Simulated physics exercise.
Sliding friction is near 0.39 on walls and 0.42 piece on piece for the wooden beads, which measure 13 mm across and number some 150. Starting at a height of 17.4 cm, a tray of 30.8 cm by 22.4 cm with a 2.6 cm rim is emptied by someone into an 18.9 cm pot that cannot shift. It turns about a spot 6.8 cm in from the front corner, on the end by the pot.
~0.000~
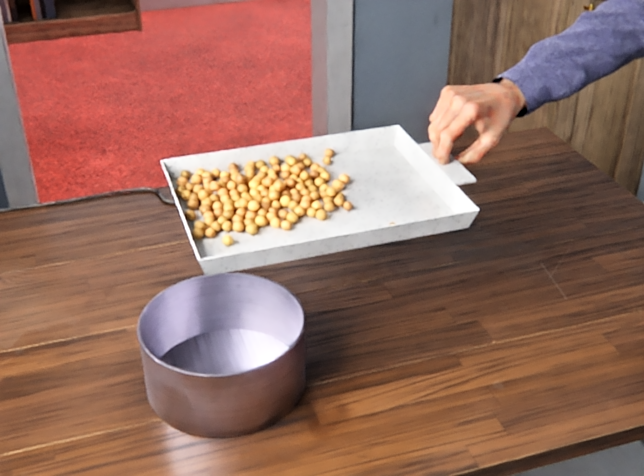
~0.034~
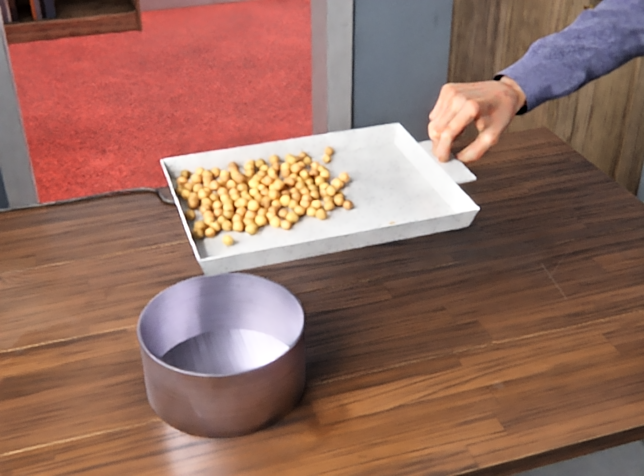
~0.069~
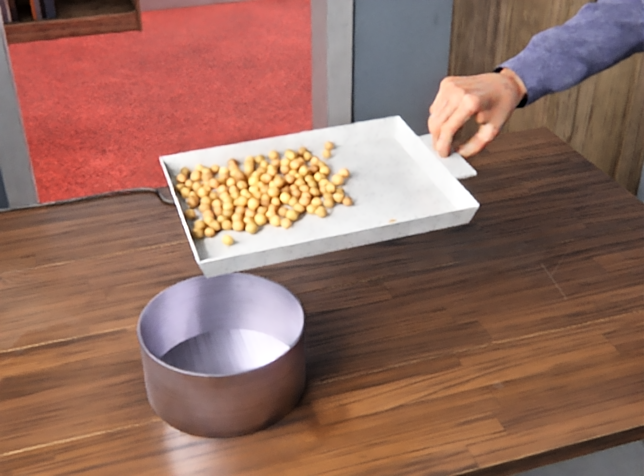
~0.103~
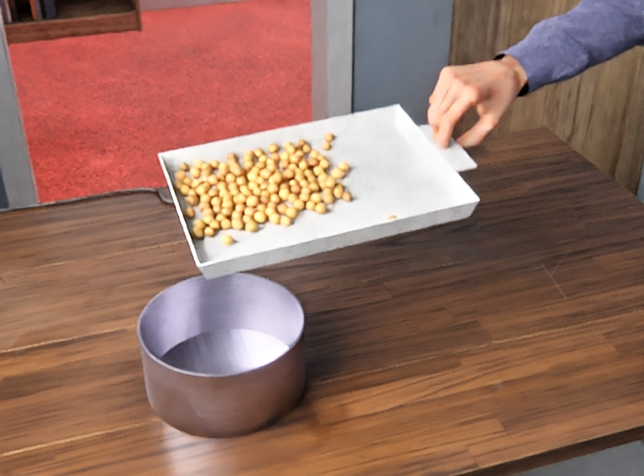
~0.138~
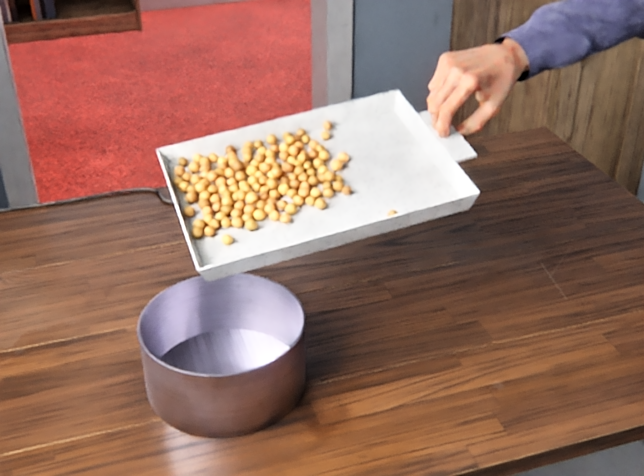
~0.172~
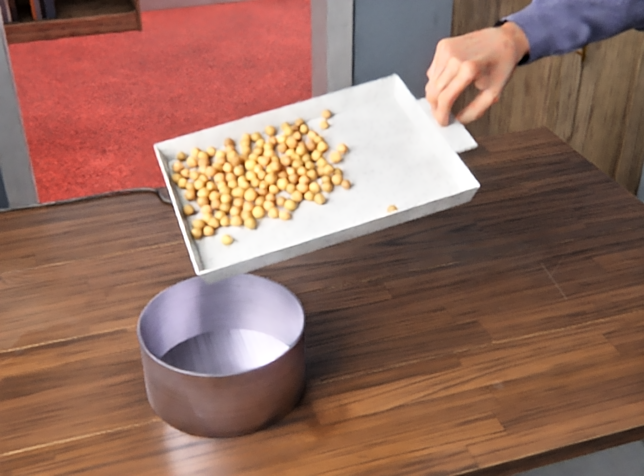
In a room with a red carpet behind a dark wooden table, the view looks down at the tabletop from a fixed position. A shallow white tray holding a cluster of small, round, tan pieces is above the table, with a round, empty purplish-grey pot at lower left. A hand in a blue-purple sleeve raises the tray's far right side, gradually tilting it towards the left front corner, while the pieces stay mostly bunched.
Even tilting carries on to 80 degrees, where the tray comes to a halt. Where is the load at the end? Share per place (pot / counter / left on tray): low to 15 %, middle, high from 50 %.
Shares - pot: High, counter: Low, tray: Low.
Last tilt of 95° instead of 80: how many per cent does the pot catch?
In that case, near 95 percent.
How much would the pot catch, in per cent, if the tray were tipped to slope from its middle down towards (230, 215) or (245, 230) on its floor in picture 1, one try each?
About 20 per cent on the first try and 75 per cent on the second.
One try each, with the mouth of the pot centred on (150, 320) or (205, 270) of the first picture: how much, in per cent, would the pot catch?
60 and 0 %.
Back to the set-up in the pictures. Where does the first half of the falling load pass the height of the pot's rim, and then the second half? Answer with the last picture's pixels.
Around (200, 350), then around (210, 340).
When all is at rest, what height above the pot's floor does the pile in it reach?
Roughly 3.0 centimetres.
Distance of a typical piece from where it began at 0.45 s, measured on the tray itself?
Displacement on the tray: Roughly 6 cm.
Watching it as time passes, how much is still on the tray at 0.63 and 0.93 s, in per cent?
About 90, 25.
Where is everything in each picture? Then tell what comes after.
In the first frame, tray tilt 0 degrees, front corners at (205, 255) and (470, 207); middle of the pieces at (266, 194); pot at (222, 320).
In the second frame, tray tilt 1 degrees, front corners at (205, 255) and (470, 206); middle of the pieces at (266, 193).
In the third frame, tray tilt 2 degrees, front corners at (204, 257) and (470, 203); middle of the pieces at (266, 191).
In the fourth frame, tray tilt 5 degrees, front corners at (204, 260) and (470, 197), lowest corner left front; middle of the pieces at (265, 187).
In the fifth frame, tray tilt 9 degrees, front corners at (204, 263) and (470, 190), lowest corner left front; middle of the pieces at (264, 181).
In the sixth frame, tray tilt 14 degrees, front corners at (203, 267) and (470, 183), lowest corner left front; middle of the pieces at (263, 176); pot at (222, 320). Its pace works out near 120 degrees a second.
After 0.45 s, tilt 47 degrees; the tray holds 100 %, the pot 0 %.
After 0.63 s, tilt 69 degrees; the tray holds 90 %, the pot 0 %.
Then, at 0.93 s, tilt 80 degrees; the tray holds 25 %, the pot 65 %.
By 2.3 s all is still; pot 95 %, counter 5 %, tray 0 %.
